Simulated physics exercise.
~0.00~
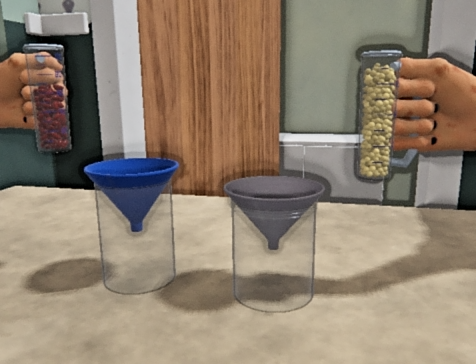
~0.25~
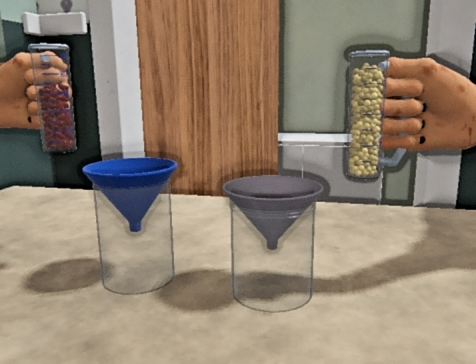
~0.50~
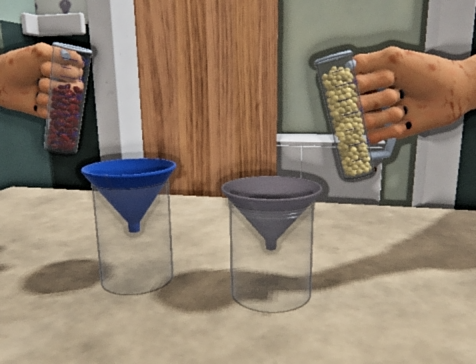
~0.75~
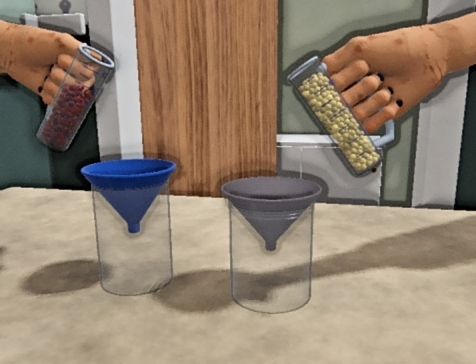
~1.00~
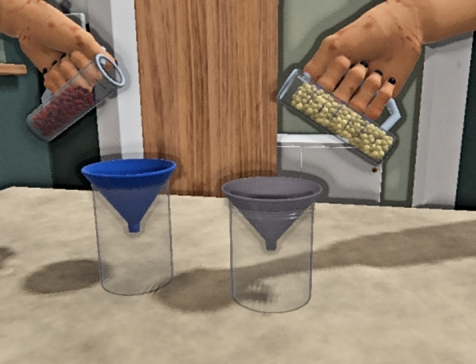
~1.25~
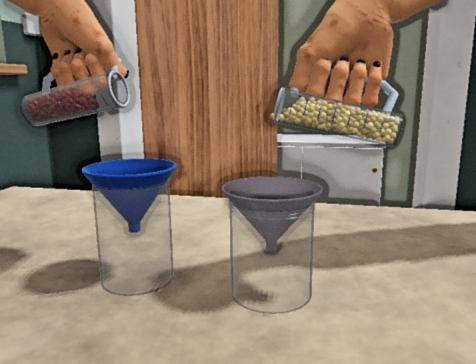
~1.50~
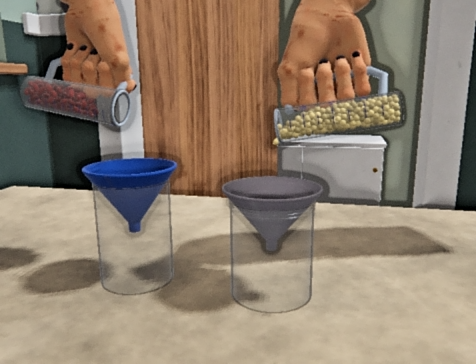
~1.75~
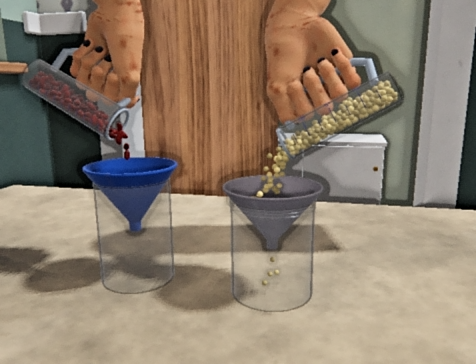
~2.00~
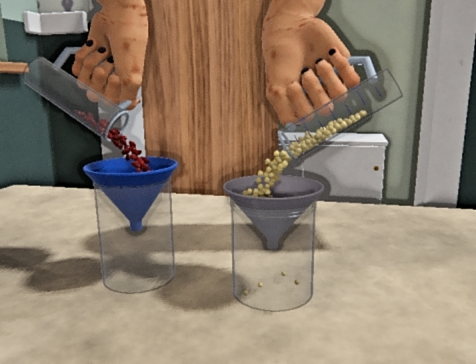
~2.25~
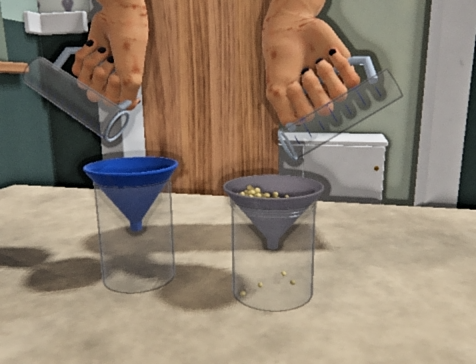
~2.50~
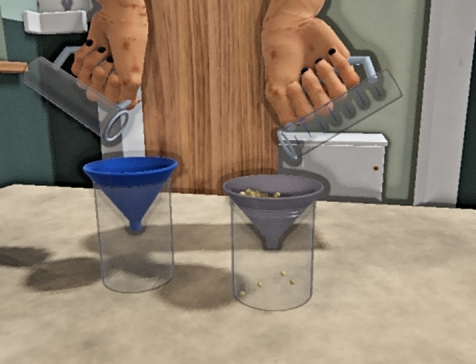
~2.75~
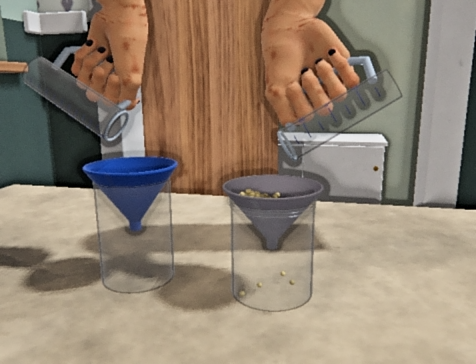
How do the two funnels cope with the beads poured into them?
Both funnels jam. The blue one on the left lets nothing down into its jar, and the grey one on the right lets only a few yellow beads through before the rest stay stuck.
